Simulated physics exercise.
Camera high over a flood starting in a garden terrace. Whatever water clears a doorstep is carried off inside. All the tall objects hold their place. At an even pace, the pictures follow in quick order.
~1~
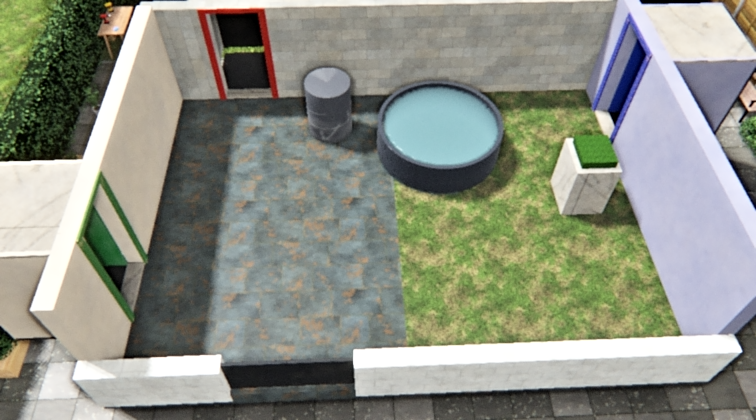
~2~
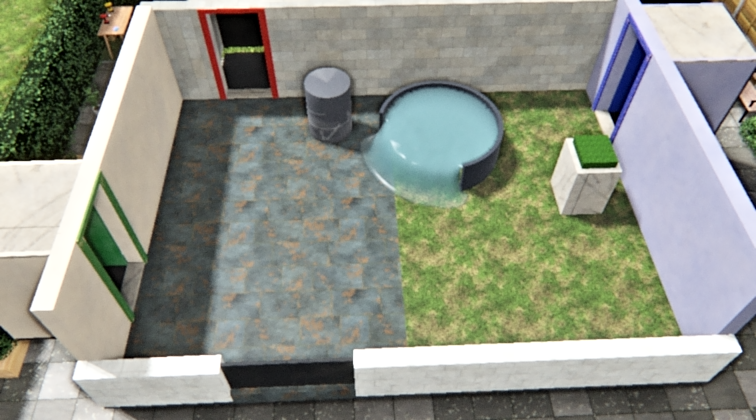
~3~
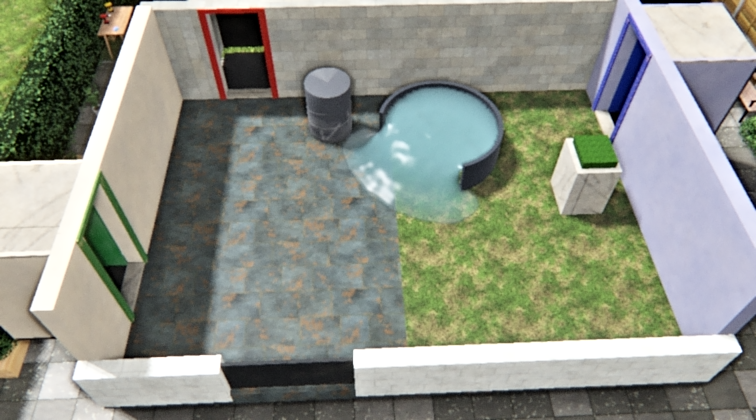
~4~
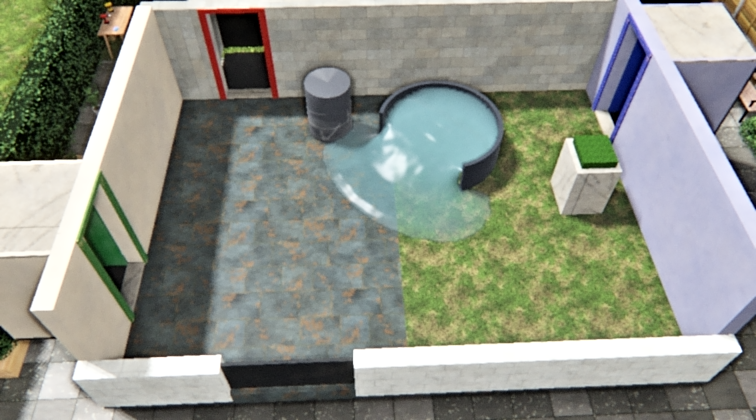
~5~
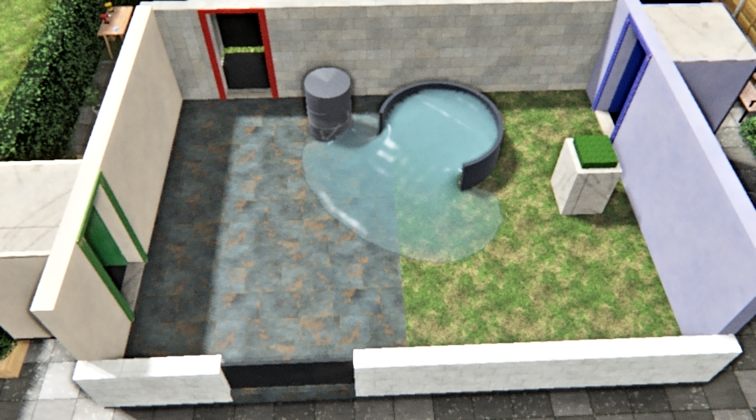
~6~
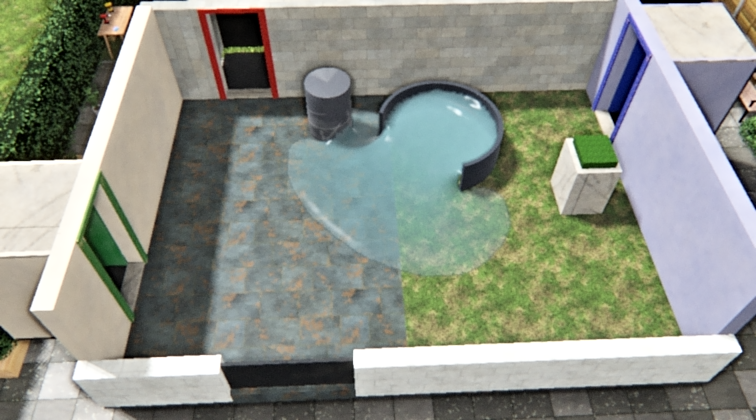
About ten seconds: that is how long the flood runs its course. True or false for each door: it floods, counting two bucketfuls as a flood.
Green door - true; blue door - false; red door - true.
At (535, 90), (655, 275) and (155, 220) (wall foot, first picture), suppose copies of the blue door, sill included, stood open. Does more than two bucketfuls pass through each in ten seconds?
Lab note, doors in listed order: Under the limit, under the limit, over the limit.
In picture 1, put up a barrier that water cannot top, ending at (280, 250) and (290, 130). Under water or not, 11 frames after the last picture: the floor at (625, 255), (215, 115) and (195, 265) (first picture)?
In turn: No water, free of water, clear.
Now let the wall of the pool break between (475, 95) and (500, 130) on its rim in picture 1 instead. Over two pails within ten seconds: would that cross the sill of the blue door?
Blue door: Exceeds the limit.
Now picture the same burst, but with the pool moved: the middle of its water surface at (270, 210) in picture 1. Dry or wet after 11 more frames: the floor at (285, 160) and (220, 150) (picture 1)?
Result: Spared; inundated.
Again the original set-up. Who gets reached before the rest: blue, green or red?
The green one.
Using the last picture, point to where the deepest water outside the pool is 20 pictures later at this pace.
I'd point to (119, 382).
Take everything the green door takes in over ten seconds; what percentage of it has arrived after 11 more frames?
Approximately 0 per cent.
A moment on, water covers 35 % of the floor; the green door not reached, the blue door not reached, the red door not reached.
Next, water covers 60 % of the floor; the green door not reached, the blue door not reached, the red door not reached.
Then, water covers 65 % of the floor; the green door over two buckets in, the blue door not reached, the red door not reached.
Later, water covers 75 % of the floor; the green door over two buckets in, the blue door not reached, the red door under two buckets in.
In the end, water covers 85 % of the floor; the green door over two buckets in, the blue door not reached, the red door over two buckets in.
